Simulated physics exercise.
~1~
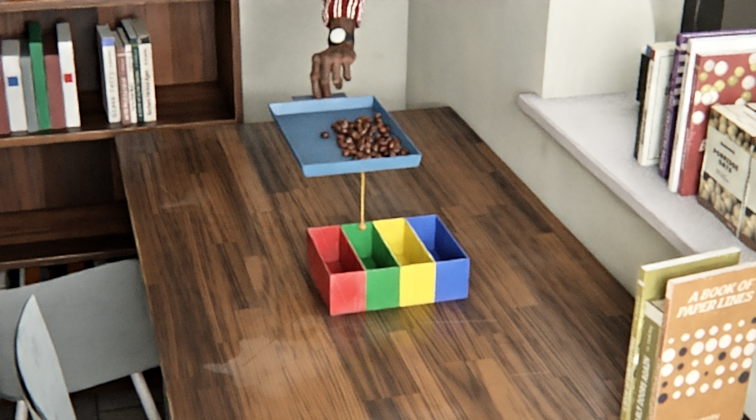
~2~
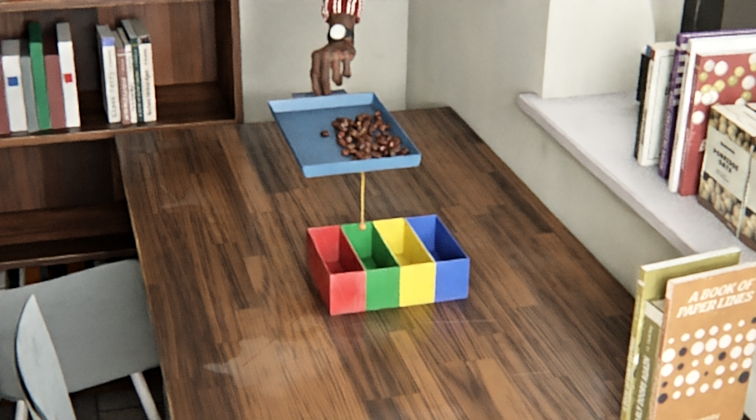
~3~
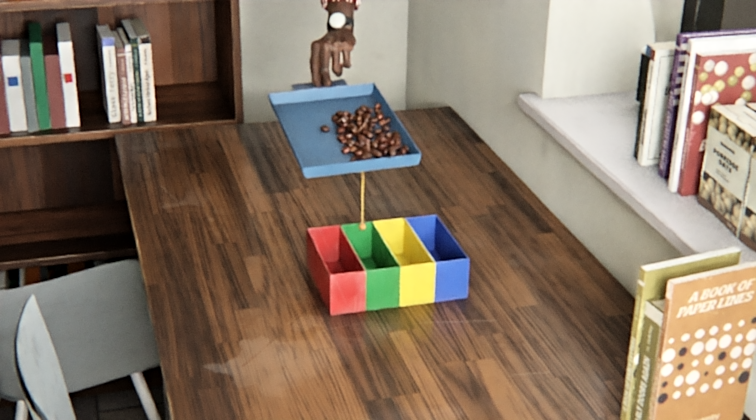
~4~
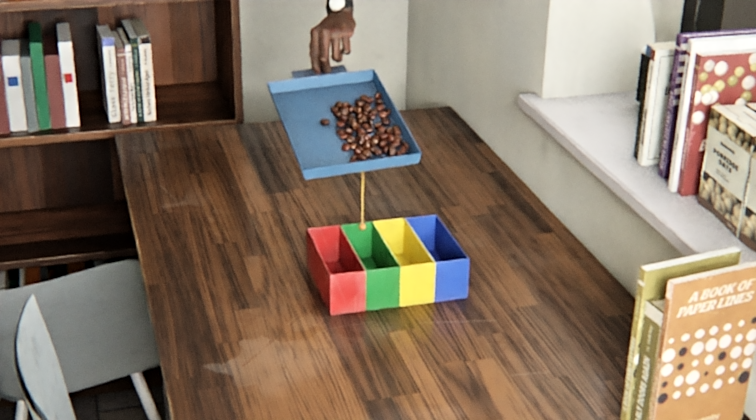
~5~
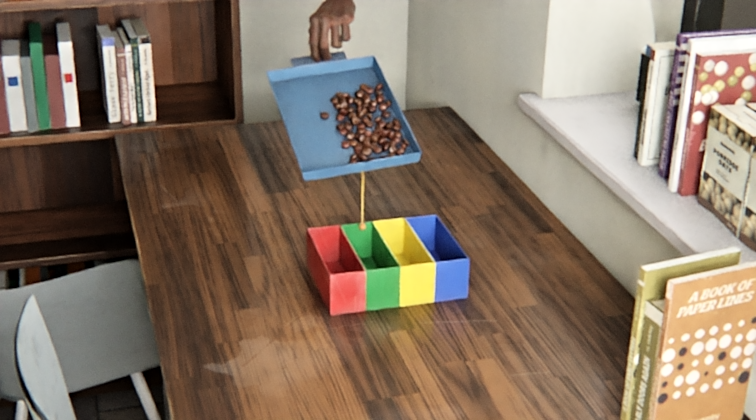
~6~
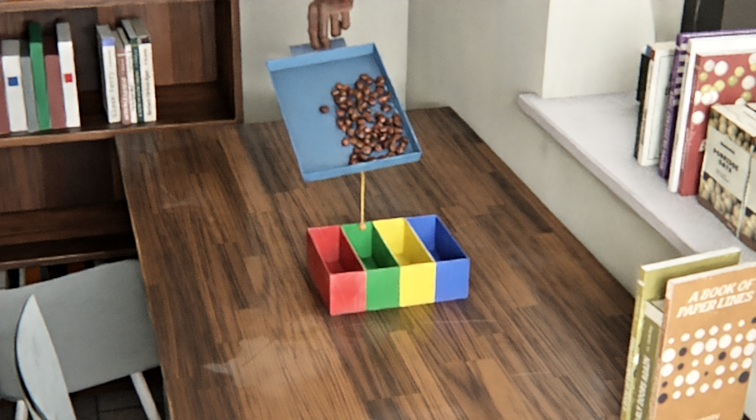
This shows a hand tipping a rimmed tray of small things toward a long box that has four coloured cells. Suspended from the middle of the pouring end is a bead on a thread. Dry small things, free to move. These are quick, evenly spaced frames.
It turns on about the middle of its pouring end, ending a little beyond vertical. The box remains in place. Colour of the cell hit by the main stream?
Red.
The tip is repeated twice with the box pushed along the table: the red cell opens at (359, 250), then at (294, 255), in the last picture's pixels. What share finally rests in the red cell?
I'd say about 30 percent, followed by about 20 percent.
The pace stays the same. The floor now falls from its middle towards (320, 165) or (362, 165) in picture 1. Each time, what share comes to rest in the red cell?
About 40 %, then 20 %.
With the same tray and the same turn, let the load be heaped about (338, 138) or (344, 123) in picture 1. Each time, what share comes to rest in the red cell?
Around 40 percent the first time, around 40 percent the second.
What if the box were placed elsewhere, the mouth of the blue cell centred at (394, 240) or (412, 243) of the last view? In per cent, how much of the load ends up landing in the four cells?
First try: Around 100 percent; second try: Around 90 percent.
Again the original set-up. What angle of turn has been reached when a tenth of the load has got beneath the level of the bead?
80°, roughly.
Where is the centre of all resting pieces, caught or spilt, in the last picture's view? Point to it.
Close to (338, 291) in the last picture.
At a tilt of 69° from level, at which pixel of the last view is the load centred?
The load is centred around (347, 163).
Soon, tray tipped steeply; nearly all on the tray; a small part falling or outside the box.
A while on, tray tipped past a quarter turn; a small part on the tray; about a third in the red cell; a small part in the green cell; a stray few in the yellow cell; about half falling or outside the box.
Towards the end, tray tipped past a quarter turn; about half in the red cell; about a quarter in the green cell; a stray few in the yellow cell; about a quarter falling or outside the box.
Finally, tray tipped past a quarter turn; about half in the red cell; about a quarter in the green cell; a stray few in the yellow cell; none in the blue cell; about a quarter outside the box.
